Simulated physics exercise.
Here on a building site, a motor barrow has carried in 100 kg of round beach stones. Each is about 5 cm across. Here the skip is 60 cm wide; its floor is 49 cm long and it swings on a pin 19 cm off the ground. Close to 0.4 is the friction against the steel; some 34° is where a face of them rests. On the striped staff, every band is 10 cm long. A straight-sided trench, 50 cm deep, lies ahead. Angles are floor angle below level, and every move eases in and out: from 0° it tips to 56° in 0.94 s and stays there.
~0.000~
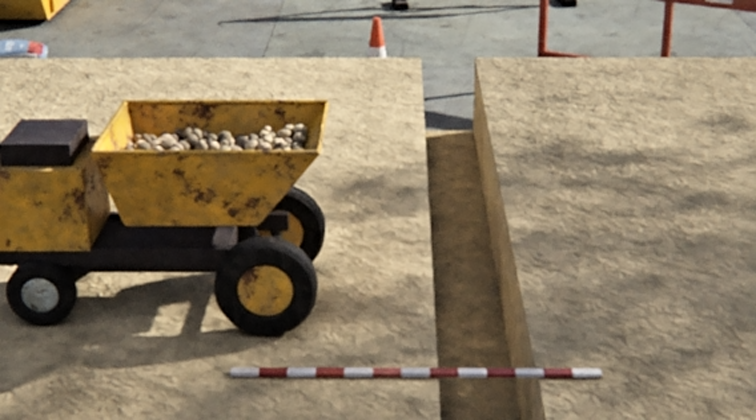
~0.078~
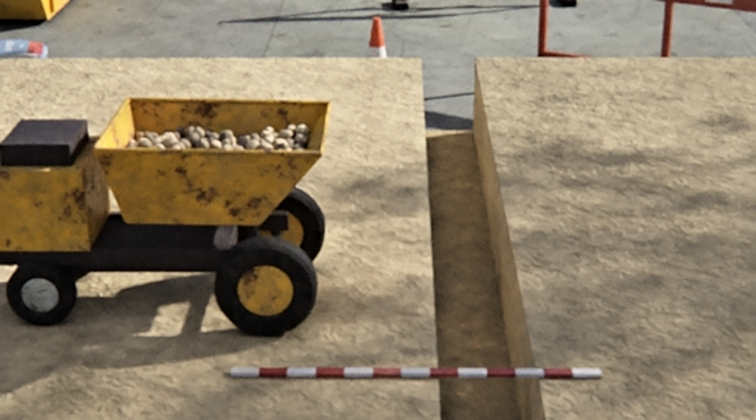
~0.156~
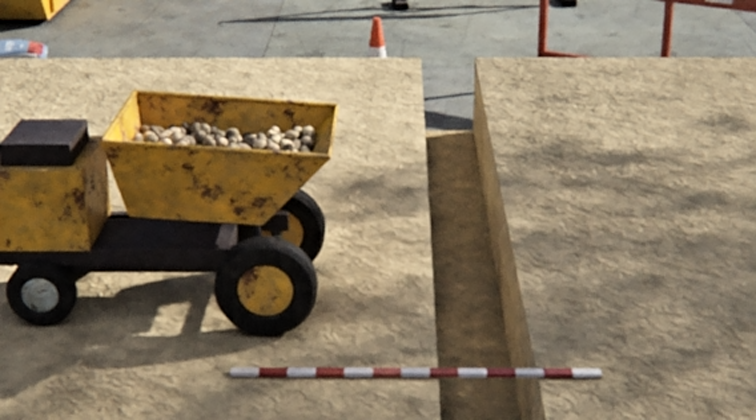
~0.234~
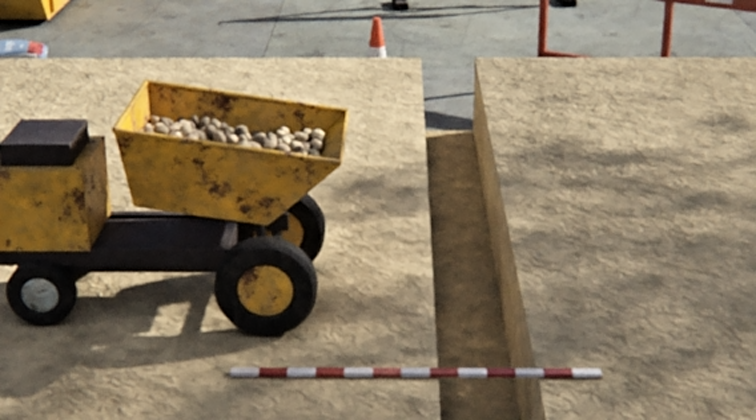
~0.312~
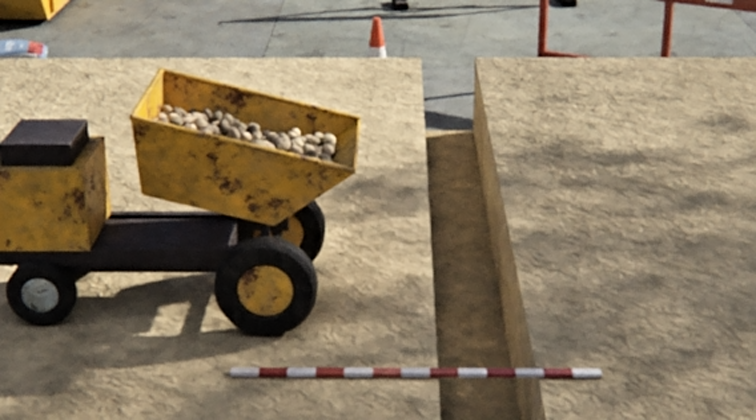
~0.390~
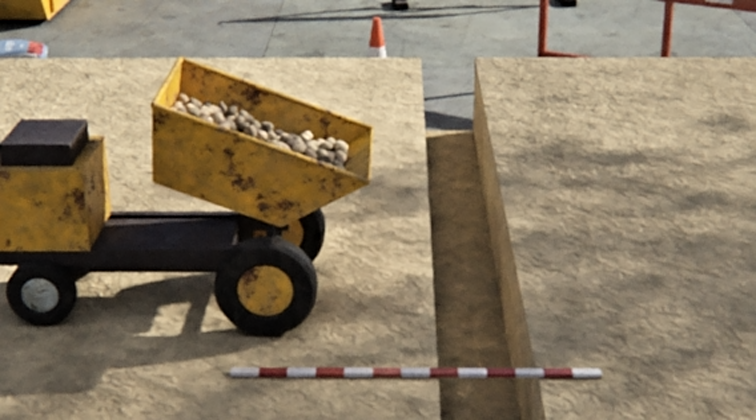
Rusty yellow motor barrow standing beside a straight-sided trench, its skip of round stones steadily tilting down towards the right.
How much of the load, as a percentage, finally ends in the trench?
I would put it at about 68 per cent.
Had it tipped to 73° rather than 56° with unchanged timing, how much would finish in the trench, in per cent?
Expect roughly 100 per cent.
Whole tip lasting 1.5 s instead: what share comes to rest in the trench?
65 %.
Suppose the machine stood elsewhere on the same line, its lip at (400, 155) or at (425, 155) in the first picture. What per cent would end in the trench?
About 30 per cent first, then about 15 per cent.
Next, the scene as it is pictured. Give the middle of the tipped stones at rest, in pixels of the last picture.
Middle at around (478, 399), I'd say.
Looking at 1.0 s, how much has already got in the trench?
At that moment: Approx. 5 %.
After 0.7 s the floor is at 47°; 100 % in the skip; the foremost stones are at (388, 211).
After 1.0 s the floor is at 56°; 91 % in the skip, 2 % short of the trench, 7 % in the trench; the foremost stones are at (474, 299).
After 1.4 s the floor is at 56°; 60 % in the skip, 2 % short of the trench, 38 % in the trench; the foremost stones are at (521, 361).
After 3.3 s the floor is at 56°; 31 % in the skip, 1 % short of the trench, 68 % in the trench; the foremost stones are at (547, 392).
